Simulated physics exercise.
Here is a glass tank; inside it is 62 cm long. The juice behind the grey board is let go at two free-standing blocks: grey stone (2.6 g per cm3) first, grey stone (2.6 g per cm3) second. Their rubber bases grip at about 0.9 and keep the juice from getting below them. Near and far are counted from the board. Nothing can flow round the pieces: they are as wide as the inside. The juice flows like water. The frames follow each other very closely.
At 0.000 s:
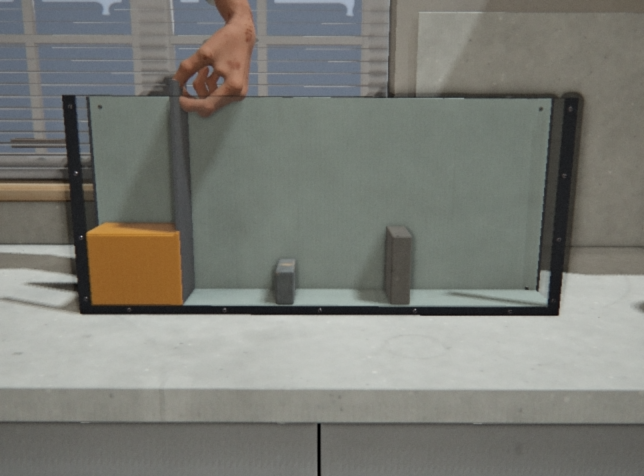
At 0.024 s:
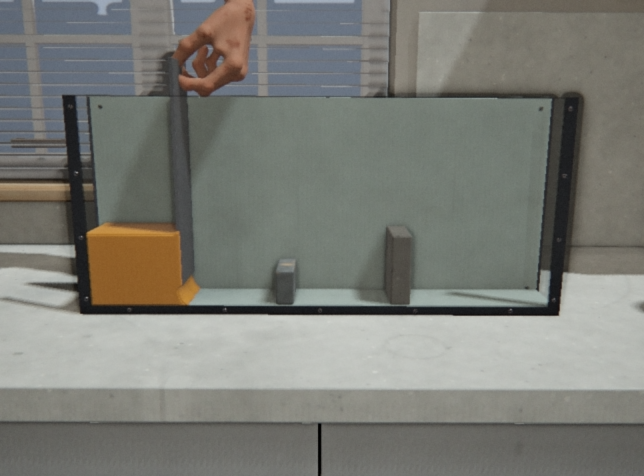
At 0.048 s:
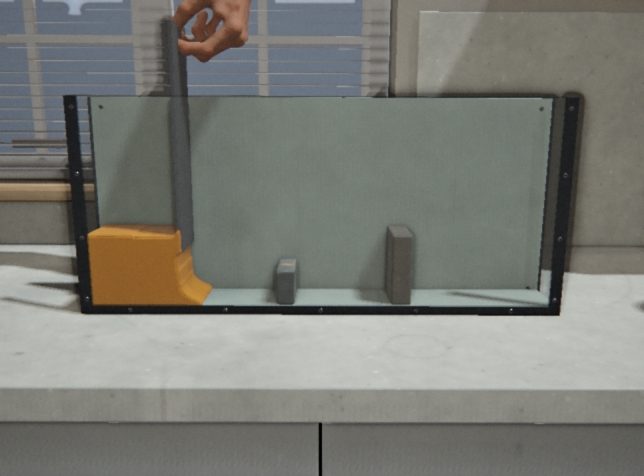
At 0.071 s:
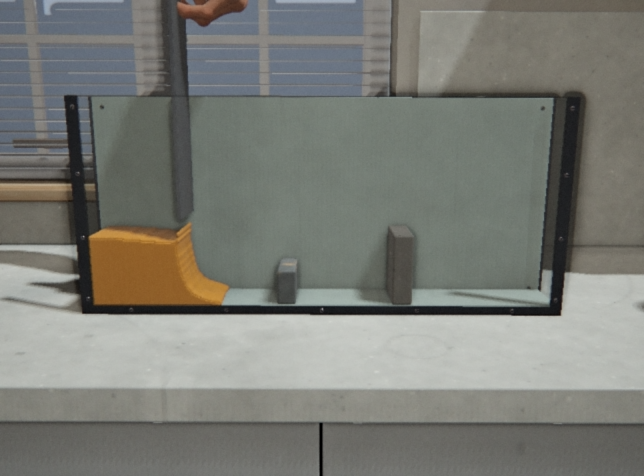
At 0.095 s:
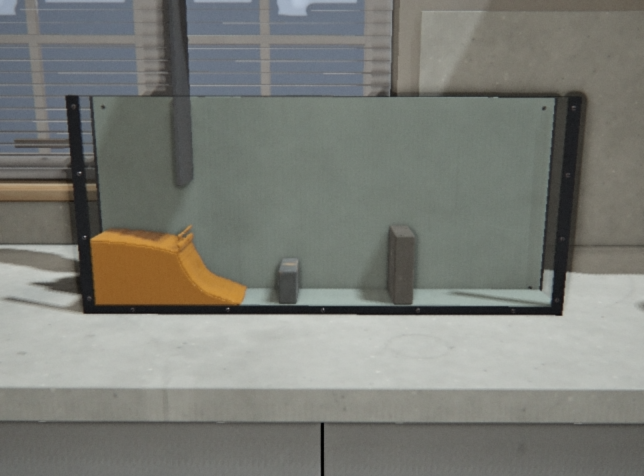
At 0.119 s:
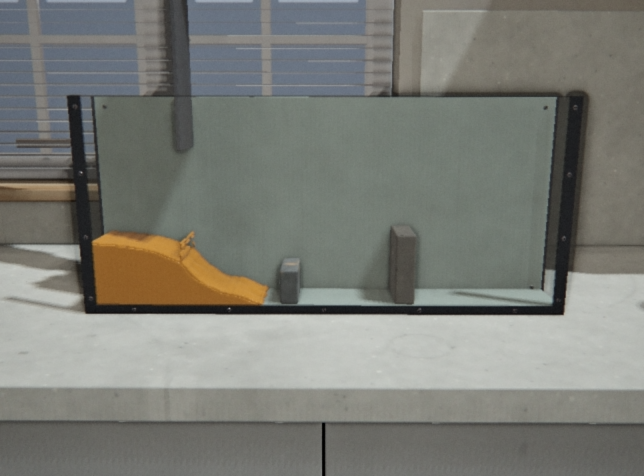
Orange juice slumps and spreads right along the tank floor as a hand lifts the grey board.
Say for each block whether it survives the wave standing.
Near one goes over; far one keeps standing.
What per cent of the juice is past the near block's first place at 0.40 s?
About 28 per cent.
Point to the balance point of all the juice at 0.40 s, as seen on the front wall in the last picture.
Near (227, 284).
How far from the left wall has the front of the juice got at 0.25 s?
Roughly 26 cm out.
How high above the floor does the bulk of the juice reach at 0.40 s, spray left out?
Roughly 13.5 cm up.
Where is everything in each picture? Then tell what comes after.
In the first frame, the surface at the left wall is at (92, 234); the front along the floor is at (178, 303); the board's lower edge is at (181, 304); the near block's top is at (284, 273); the far block's top is at (402, 240).
In the second frame, the surface at the left wall is at (92, 235); the front along the floor is at (186, 303); the board's lower edge is at (180, 285).
In the third frame, the surface at the left wall is at (93, 236); the front along the floor is at (200, 303); the board's lower edge is at (180, 252).
In the fourth frame, the surface at the left wall is at (94, 238); the front along the floor is at (218, 303); the board's lower edge is at (179, 219).
In the fifth frame, the surface at the left wall is at (96, 241); the front along the floor is at (238, 303); the board's lower edge is at (179, 184).
In the sixth frame, the surface at the left wall is at (98, 244); the front along the floor is at (258, 303); the board's lower edge is at (178, 149); the near block's top is at (289, 273); the far block's top is at (407, 239).
By 0.25 s the front has run 26 cm from the left wall, the near block leans 12° and the far block is upright.
By 0.40 s the near block lies flat and the far block is upright.
By 0.64 s the near block lies flat and the far block is upright.
At rest the near block lies flat and the far block is upright; 0 per cent of the juice is past where the far block first stood.
